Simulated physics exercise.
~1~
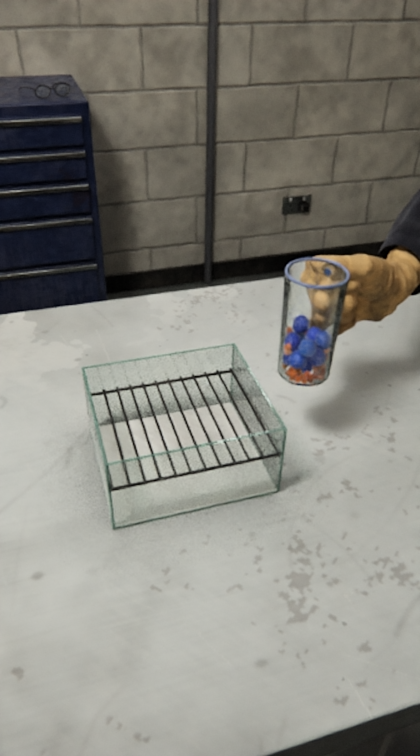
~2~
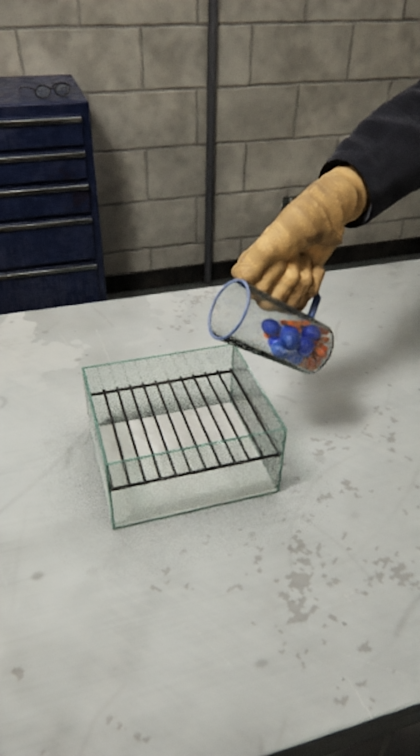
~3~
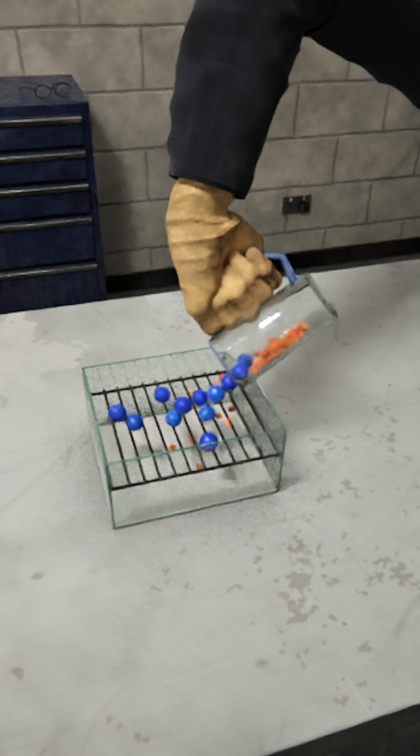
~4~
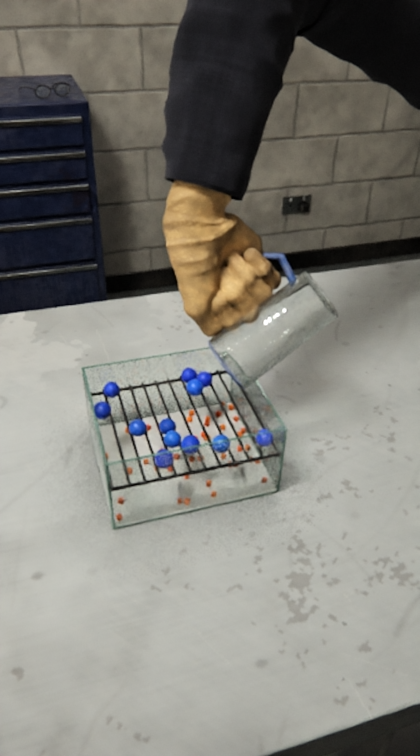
A gloved hand tipped a clear cup of blue and orange pieces over a wire rack in a glass box until it was empty, and the small orange ones fell between the wires while the larger blue balls stayed on top.
